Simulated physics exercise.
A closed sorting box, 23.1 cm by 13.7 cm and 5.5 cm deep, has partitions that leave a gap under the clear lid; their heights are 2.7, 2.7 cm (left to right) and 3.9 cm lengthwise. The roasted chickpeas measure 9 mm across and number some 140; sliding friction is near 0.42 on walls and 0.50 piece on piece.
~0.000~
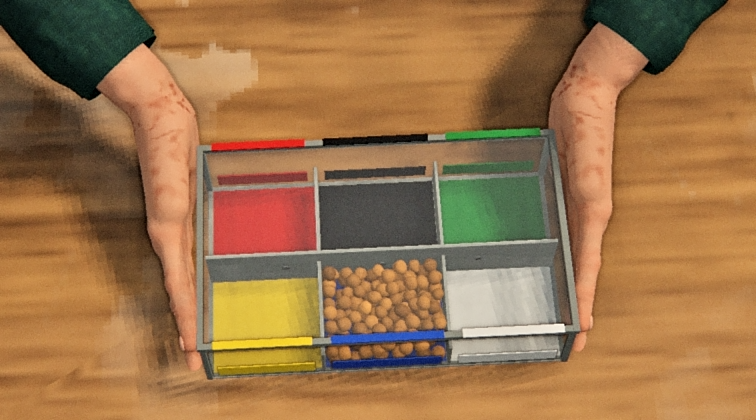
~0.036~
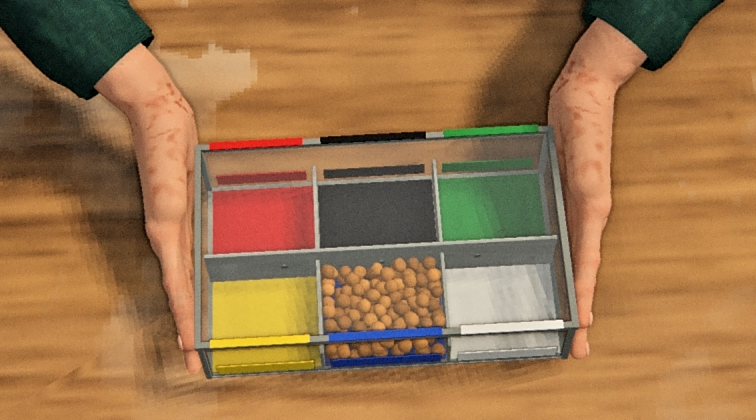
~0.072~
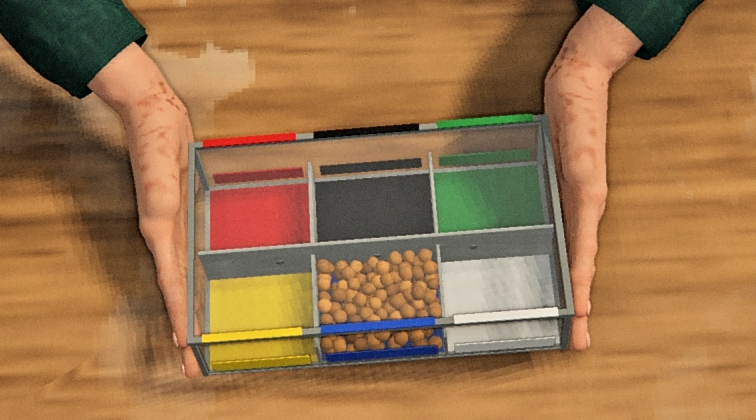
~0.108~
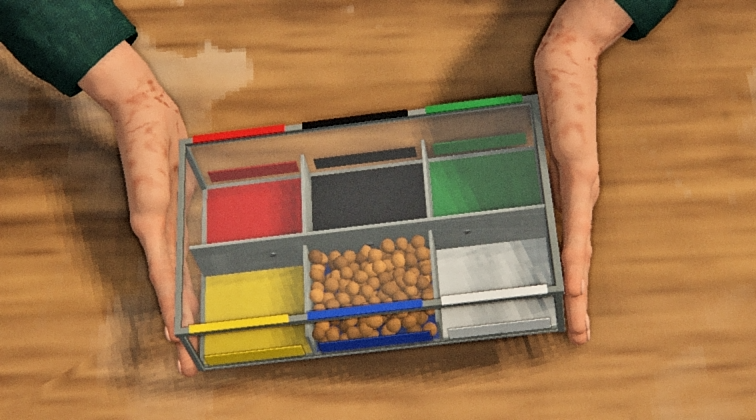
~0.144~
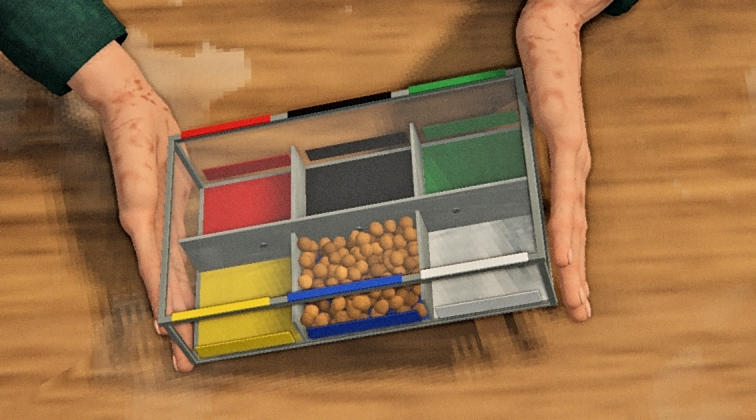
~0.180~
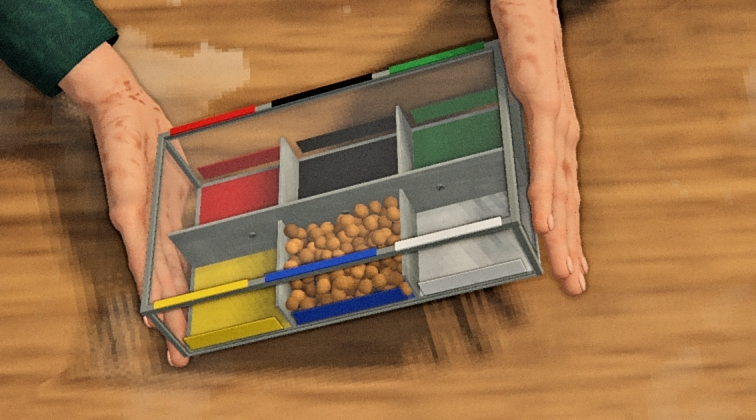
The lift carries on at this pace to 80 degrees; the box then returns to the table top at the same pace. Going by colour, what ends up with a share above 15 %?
Red: Over, blue: Over, green: Under, yellow: Over, white: Under, black: Under.
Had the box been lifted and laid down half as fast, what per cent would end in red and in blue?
Red 30, blue 40.
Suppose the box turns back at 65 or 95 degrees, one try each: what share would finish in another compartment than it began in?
About 45 and 85 per cent.
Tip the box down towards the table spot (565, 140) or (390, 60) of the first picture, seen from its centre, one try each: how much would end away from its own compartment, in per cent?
About 55 and 25 per cent.
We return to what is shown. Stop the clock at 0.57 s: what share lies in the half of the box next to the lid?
Some 60 per cent.
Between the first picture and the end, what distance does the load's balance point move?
Roughly 8.0 cm.
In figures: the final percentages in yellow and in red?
Yellow 45; red 30.
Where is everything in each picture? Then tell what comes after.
Box tilt 0 degrees, front corners at (203, 345) and (573, 327); blue 100 %, in the first picture.
Box tilt 1 degrees, front corners at (201, 344) and (572, 323), in the second picture.
Box tilt 4 degrees, front corners at (193, 339) and (567, 310), lowest corner left back, in the third picture.
Box tilt 10 degrees, front corners at (181, 330) and (557, 287), lowest corner left back, in the fourth picture.
Box tilt 17 degrees, front corners at (165, 319) and (538, 255), lowest corner left back, in the fifth picture.
Box tilt 24 degrees, front corners at (148, 308) and (512, 219), lowest corner left back; blue 100 %. The box's pace is about 200 degrees a second, in the sixth picture.
After 0.57 s, tilt 78 degrees; red 5 %, blue 70 %, yellow 25 %.
Then, at 0.82 s, tilt 32 degrees; red 30 %, blue 30 %, yellow 40 %.
Then, at 1.19 s, tilt 0 degrees; red 30 %, blue 30 %, yellow 45 %.
In the end, at 1.7 s, red 30 %, blue 30 %, green 0 %, yellow 45 %, white 0 %, black 0 %.
